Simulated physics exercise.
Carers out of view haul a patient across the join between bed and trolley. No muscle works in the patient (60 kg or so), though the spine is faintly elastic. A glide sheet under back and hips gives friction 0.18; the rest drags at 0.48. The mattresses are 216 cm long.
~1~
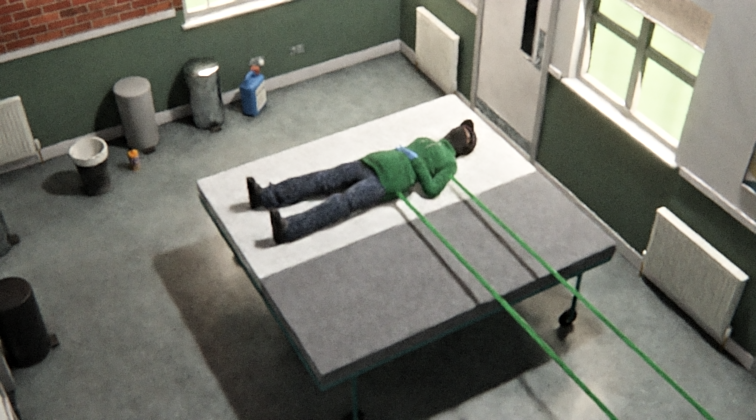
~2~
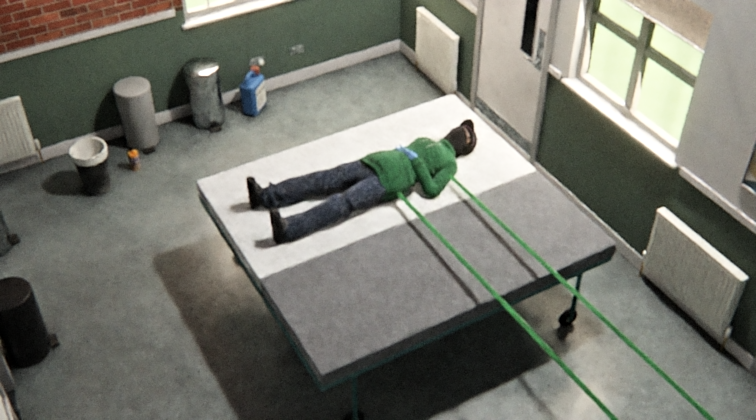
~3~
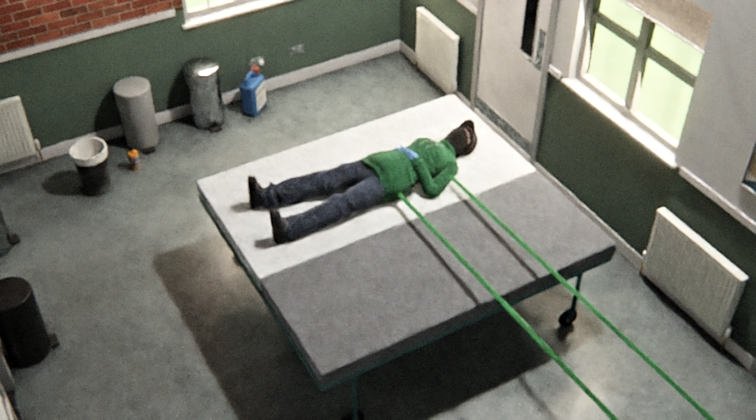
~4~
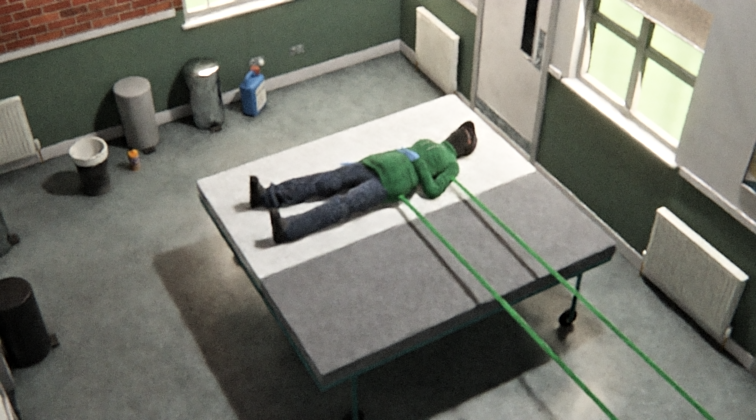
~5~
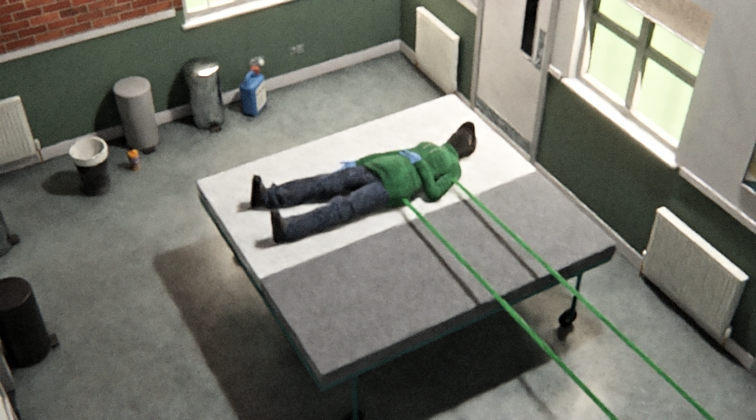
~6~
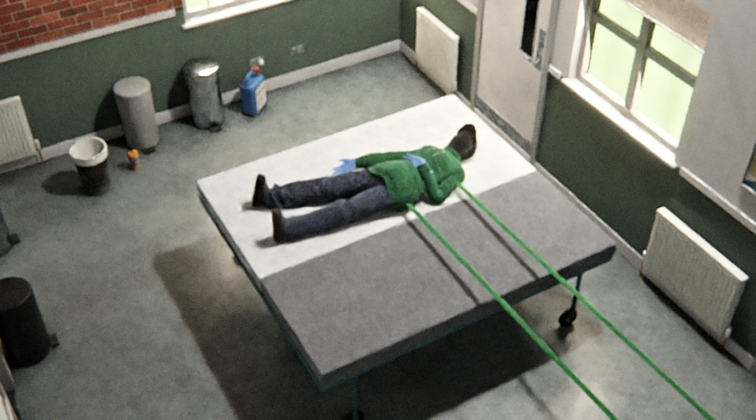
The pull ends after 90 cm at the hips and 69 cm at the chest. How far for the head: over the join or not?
In the end the head ends beyond the join.
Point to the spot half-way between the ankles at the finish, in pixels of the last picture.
At about (328, 263).
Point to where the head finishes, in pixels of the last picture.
At about (487, 191).
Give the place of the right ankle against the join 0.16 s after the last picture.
About 60 cm short of it.
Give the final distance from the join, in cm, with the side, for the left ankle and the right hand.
Left ankle 40 past, right hand 52 short.
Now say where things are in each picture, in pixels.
In the first frame, head (465, 141), left hand (406, 155); hip strap drawn 0 cm.
In the second frame, head (465, 141), left hand (406, 155); hip strap drawn 0 cm.
In the third frame, head (465, 141), left hand (407, 155); hip strap drawn 1 cm.
In the fourth frame, head (465, 142), left hand (408, 156); hip strap drawn 4 cm.
In the fifth frame, head (465, 143), left hand (411, 158); hip strap drawn 8 cm.
In the sixth frame, head (465, 145), left hand (414, 162); hip strap drawn 14 cm.
Then, 0.16 s after the last picture the head is 38 cm short of the join, near (466, 148) in the last picture's view; the left hand 22 cm short of the join.
Then, 0.66 s after the last picture the head is 19 cm short of the join, near (476, 164) in the last picture's view.
Then, 1.16 s after the last picture the head is 2 cm short of the join, near (483, 180) in the last picture's view.
At rest, head crosses the join; left hand crosses the join; right hand stops short of the join; left ankle crosses the join; right ankle stops short of the join; right knee crosses the join.
